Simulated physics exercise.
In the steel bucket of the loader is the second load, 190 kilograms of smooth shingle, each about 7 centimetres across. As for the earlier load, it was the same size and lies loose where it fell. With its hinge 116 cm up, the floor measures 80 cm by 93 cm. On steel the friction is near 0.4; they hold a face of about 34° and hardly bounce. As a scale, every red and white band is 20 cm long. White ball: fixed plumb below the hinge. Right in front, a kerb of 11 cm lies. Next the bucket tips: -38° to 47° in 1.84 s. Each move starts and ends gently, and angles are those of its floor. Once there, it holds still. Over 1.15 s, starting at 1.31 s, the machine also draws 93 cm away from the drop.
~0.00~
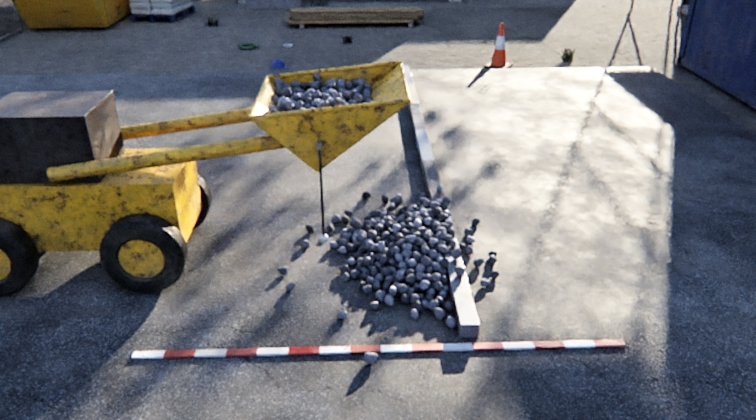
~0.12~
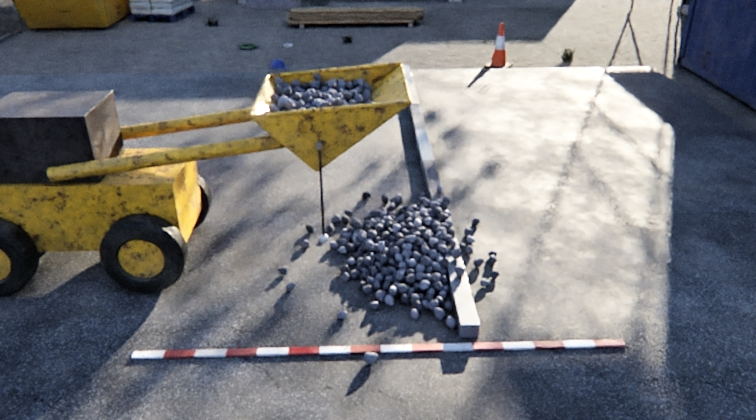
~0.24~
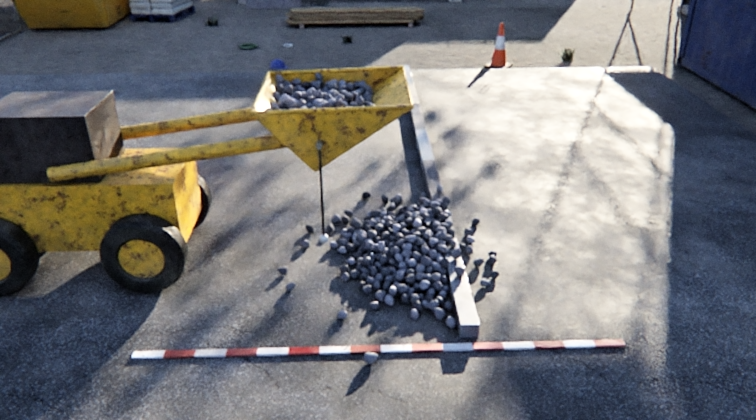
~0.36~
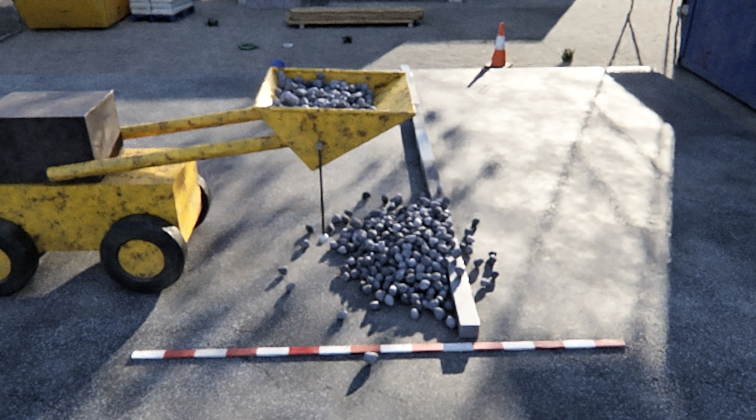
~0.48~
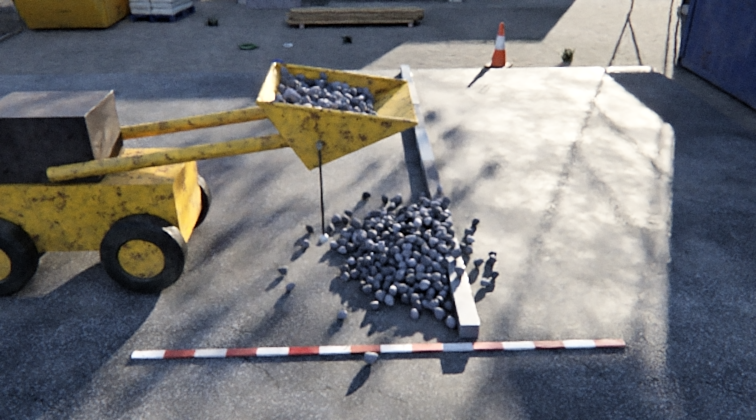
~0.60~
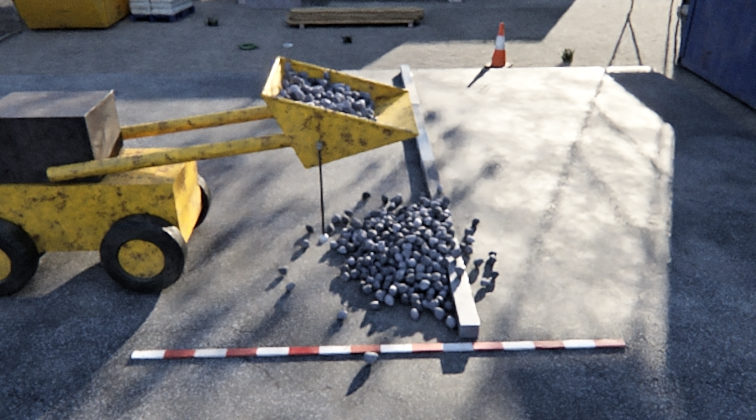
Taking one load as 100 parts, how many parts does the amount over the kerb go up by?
3 parts.
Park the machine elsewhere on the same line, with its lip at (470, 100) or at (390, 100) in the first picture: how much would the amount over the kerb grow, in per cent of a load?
Close to 45 per cent, followed by close to 0 per cent.
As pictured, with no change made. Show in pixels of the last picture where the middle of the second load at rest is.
(383, 241).
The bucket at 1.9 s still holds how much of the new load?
About 0 percent is still in there.
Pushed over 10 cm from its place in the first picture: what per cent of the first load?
Close to 5 in a hundred of them.
After 1.4 s the floor is at 34°; in per cent of one load, 92 in the bucket, 105 on this side of the kerb, 3 over the kerb; the foremost stones are at (482, 252).
After 1.9 s the floor is at 47°; in per cent of one load, 0 in the bucket, 195 on this side of the kerb, 5 over the kerb; the foremost stones are at (490, 249).
After 2.9 s the floor is at 47°; in per cent of one load, 0 in the bucket, 194 on this side of the kerb, 6 over the kerb; the foremost stones are at (524, 257).
After 5.4 s the floor is at 47°; in per cent of one load, 0 in the bucket, 194 on this side of the kerb, 6 over the kerb; the foremost stones are at (524, 257). Net gain over the kerb, 3.
